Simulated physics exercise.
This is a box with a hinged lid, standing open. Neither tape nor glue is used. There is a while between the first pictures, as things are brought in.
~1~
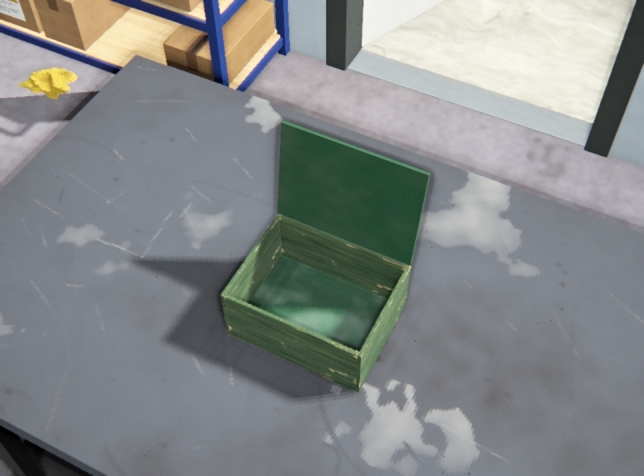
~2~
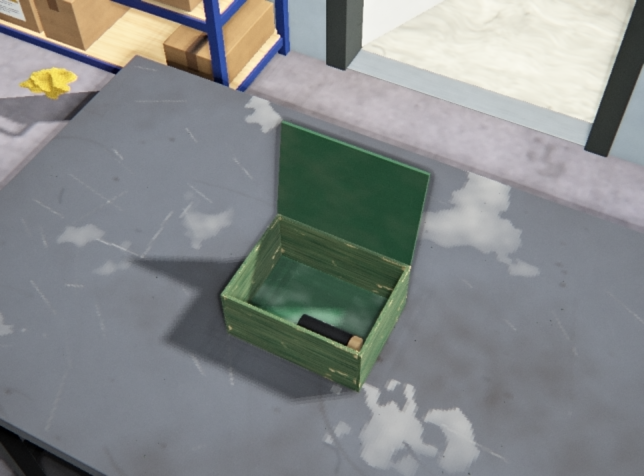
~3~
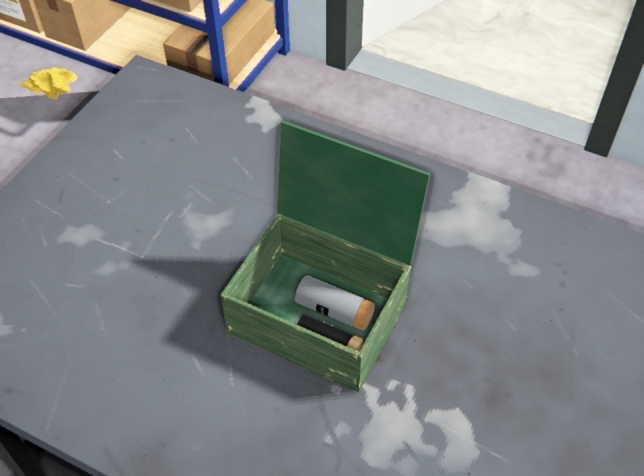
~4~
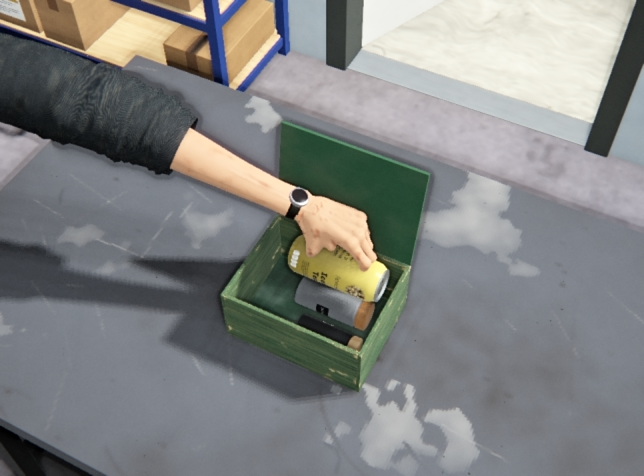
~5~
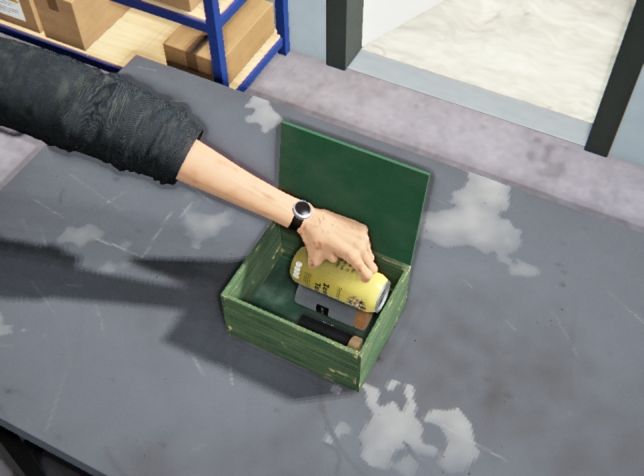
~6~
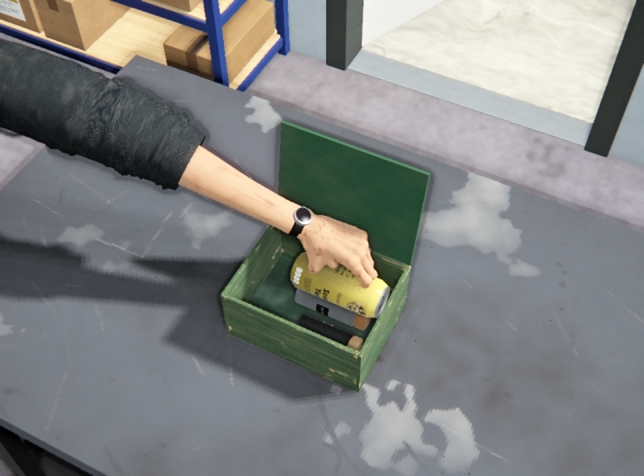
The clip shows an open green box on a worktop, in which a small dark object and then a grey cylindrical container appear, before a hand from the left holds a yellow can inside and lowers it slightly.
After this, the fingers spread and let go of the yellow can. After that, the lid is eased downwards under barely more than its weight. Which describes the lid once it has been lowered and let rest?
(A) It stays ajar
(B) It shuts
It shuts (B).
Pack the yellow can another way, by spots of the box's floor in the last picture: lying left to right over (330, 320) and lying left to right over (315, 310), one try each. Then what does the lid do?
On the first go the lid settles shut, and on the second go it settles shut.
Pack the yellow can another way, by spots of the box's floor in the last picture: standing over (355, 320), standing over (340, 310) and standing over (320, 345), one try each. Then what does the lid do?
Case one lid open, case two lid open, case three lid open.
Then, 1.40 s on from there, lid 75° above the rim; yellow can shifted about its own width near (348, 288); grey shaker shifted about its own width; black shaker shifted a little.
Then, 1.80 s on from there, lid 32° above the rim; yellow can shifted about its own width near (347, 289); grey shaker shifted about its own width; black shaker shifted a little.
In the end, lid shut; moved from the start, yellow can; the other 2 unmoved. At the end, from the last picture's camera, yellow can near (347, 289).
